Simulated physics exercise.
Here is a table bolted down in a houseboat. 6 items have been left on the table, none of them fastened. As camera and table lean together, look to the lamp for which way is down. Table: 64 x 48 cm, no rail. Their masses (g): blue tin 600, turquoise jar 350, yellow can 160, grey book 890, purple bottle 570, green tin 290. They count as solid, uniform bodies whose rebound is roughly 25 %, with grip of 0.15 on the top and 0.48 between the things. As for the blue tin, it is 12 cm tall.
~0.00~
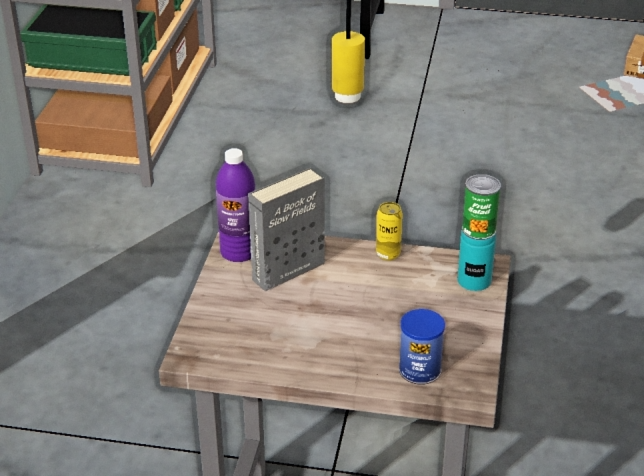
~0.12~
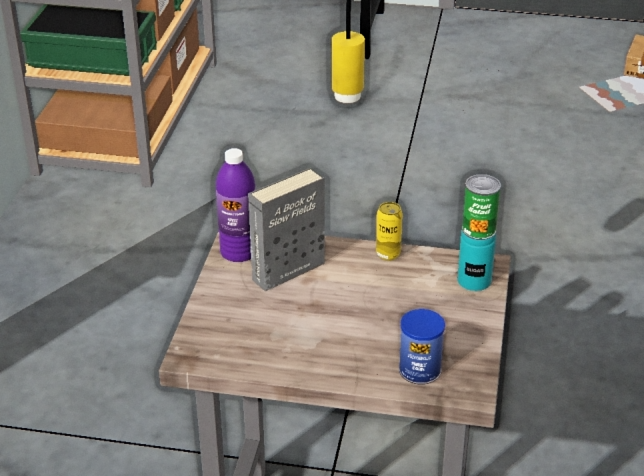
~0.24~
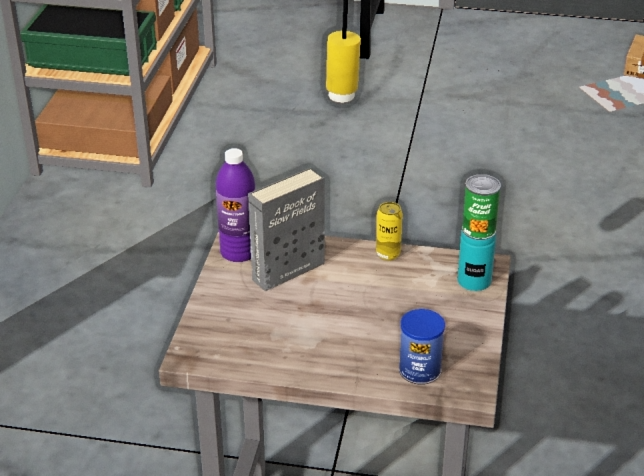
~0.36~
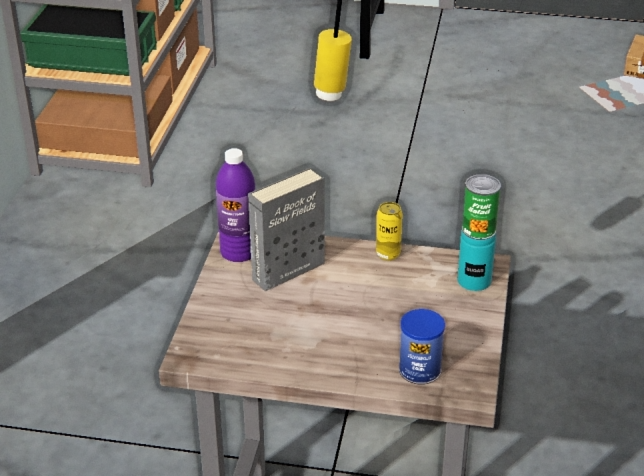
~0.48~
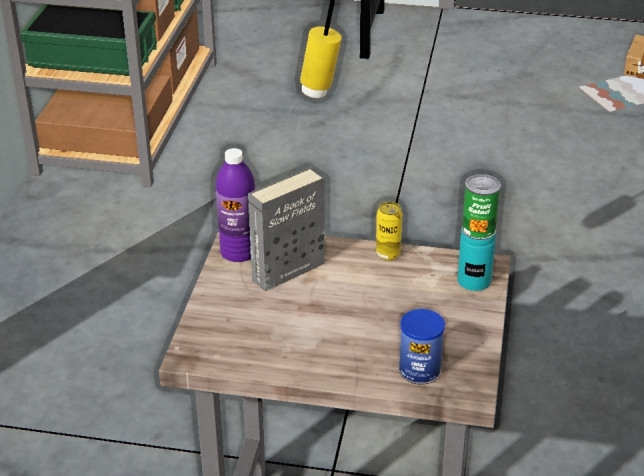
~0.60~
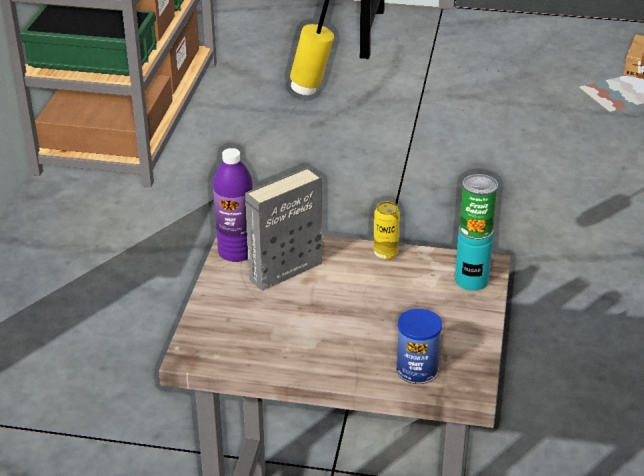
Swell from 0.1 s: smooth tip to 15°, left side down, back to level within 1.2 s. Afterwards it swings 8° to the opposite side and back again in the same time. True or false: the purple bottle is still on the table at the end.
False, it has fallen off.
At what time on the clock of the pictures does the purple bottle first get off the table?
It happens at about 0.9 s.
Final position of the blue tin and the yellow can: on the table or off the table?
The blue tin ends on the table; the yellow can is still on the table.
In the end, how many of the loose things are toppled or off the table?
That makes 4.
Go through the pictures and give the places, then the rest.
In the first frame, boat level; purple bottle (237, 204); blue tin (421, 347).
In the second frame, boat level; yellow can (389, 232); grey book (288, 230).
In the third frame, floor tilted 2°, left side down; green tin (481, 207); blue tin (421, 347).
In the fourth frame, floor tilted 6°, left side down; turquoise jar (477, 256); yellow can (389, 232).
In the fifth frame, floor tilted 11°, left side down; grey book (288, 230); green tin (481, 207).
In the sixth frame, floor tilted 14°, left side down; purple bottle (234, 203); blue tin (419, 347).
Around 1.10 s, floor tilted 4°, left side down; purple bottle now off the table; turquoise jar on its side; green tin upside down.
Around 1.40 s, boat level; turquoise jar, grey book and green tin now off the table; yellow can shifted 20 cm; blue tin shifted 20 cm.
Around 1.80 s, floor tilted 7°, right side down; yellow can shifted 20 cm; blue tin shifted 20 cm.
Around 2.50 s, boat level; yellow can shifted 20 cm; blue tin shifted 20 cm.
Finally (3.1 s), off the table, turquoise jar, grey book, purple bottle and green tin; not toppled but over 5 cm from the start, blue tin and yellow can.
